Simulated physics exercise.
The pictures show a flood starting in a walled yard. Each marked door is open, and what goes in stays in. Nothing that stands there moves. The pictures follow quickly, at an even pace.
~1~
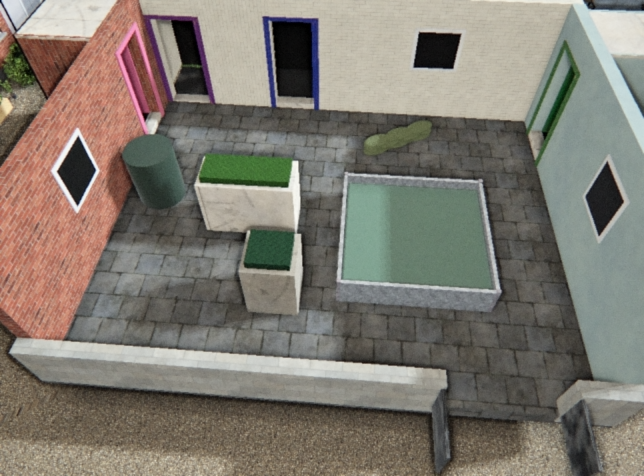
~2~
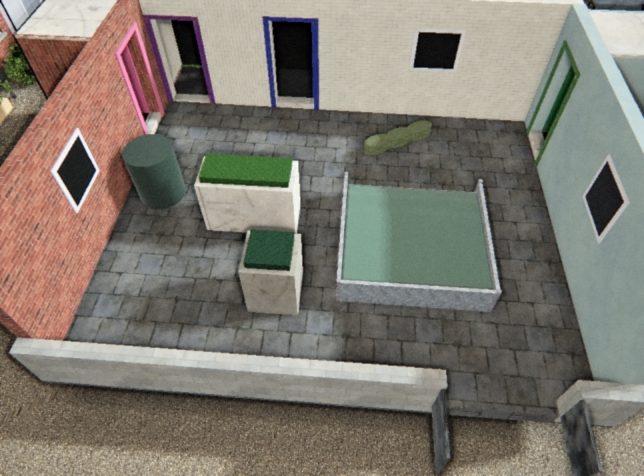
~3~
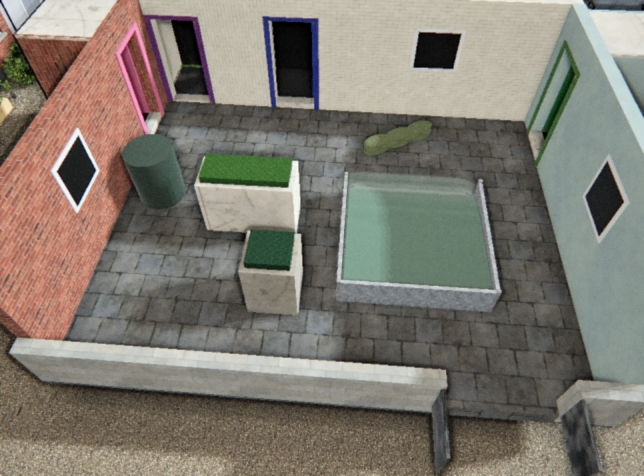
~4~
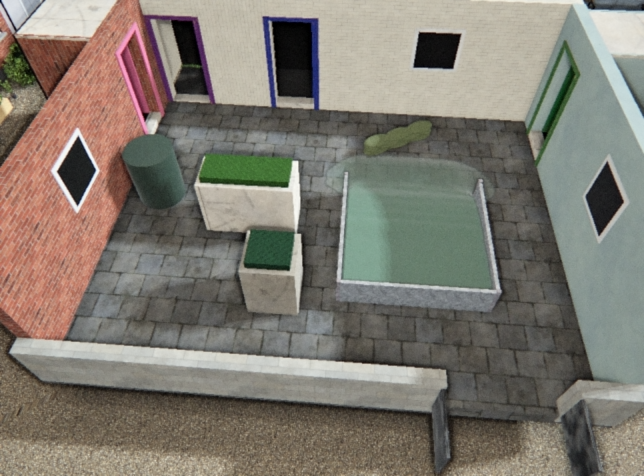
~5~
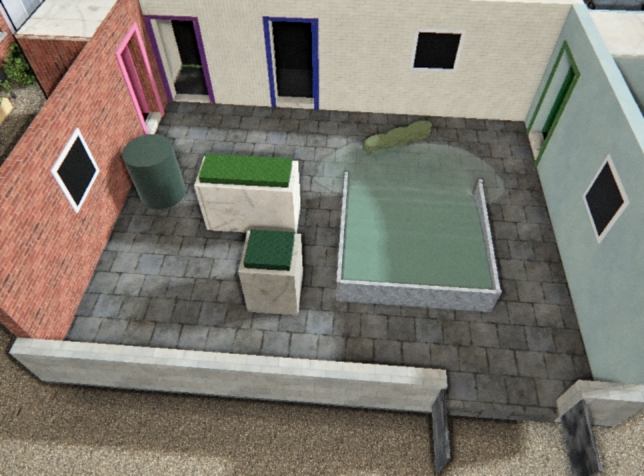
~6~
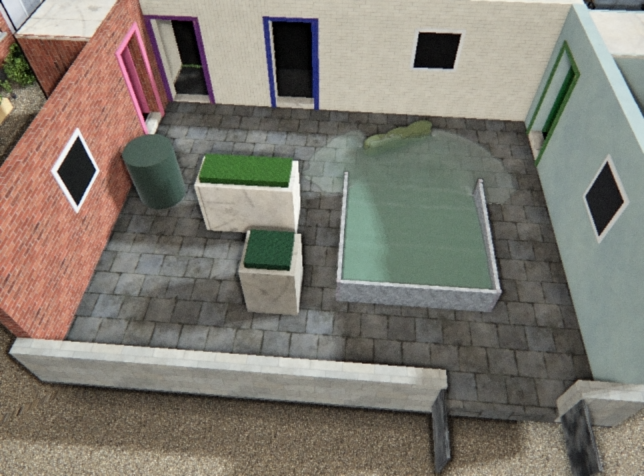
Water in a low, square tank pours out over the far side once the wall there disappears, spreading in a widening, rounded sheet across the grey paving of a walled yard and reaching around a low green shape.
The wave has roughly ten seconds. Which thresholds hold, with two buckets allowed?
One by one: The purple door lets in a lot; the pink door admits no more than that; the green door lets in a lot; the blue door admits no more than that.
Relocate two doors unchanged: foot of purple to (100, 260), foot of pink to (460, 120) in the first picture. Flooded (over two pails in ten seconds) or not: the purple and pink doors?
One by one: The purple one is under, the pink one floods.
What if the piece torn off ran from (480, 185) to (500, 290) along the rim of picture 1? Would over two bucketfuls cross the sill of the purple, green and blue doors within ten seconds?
In short: Purple holds, green is under, blue takes less.
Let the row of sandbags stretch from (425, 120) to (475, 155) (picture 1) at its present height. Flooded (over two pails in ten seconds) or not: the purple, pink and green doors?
In short: The purple one goes over; the pink one goes over; the green one lets less in.
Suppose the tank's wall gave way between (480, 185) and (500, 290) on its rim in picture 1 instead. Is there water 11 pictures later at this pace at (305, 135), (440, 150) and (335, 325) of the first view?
One after the other: Not flooded, no water, not flooded.
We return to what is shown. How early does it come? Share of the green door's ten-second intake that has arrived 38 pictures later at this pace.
Near 100 in a hundred.
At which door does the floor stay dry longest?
The pink one.
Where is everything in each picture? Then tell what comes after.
In the first frame, the water tank at (415, 230) is whole and still.
In the second frame, water pours out on the water tank's far side and has run to a hidden place.
In the third frame, the front is at a hidden place, out from the gap on the water tank's far side.
In the fourth frame, the front is at (480, 176), out from the gap on the water tank's far side.
In the fifth frame, water pours out on the water tank's far side and has run to (477, 160).
In the sixth frame, the front is at (457, 137), out from the gap on the water tank's far side.
A moment on, water covers 20 % of the floor; the purple door not reached, the pink door not reached, the green door not reached, the blue door not reached.
Next, water covers 25 % of the floor; the purple door not reached, the pink door not reached, the green door wet at the sill, nothing in, the blue door wet at the sill, nothing in.
Then, water covers 40 % of the floor; the purple door wet at the sill, nothing in, the pink door not reached, the green door far over two buckets in, the blue door under two buckets in.
Later, water covers 65 % of the floor; the purple door under two buckets in, the pink door wet at the sill, nothing in, the green door far over two buckets in, the blue door under two buckets in.
In the end, water covers 80 % of the floor; the purple door over two buckets in, the pink door wet at the sill, nothing in, the green door far over two buckets in, the blue door under two buckets in.
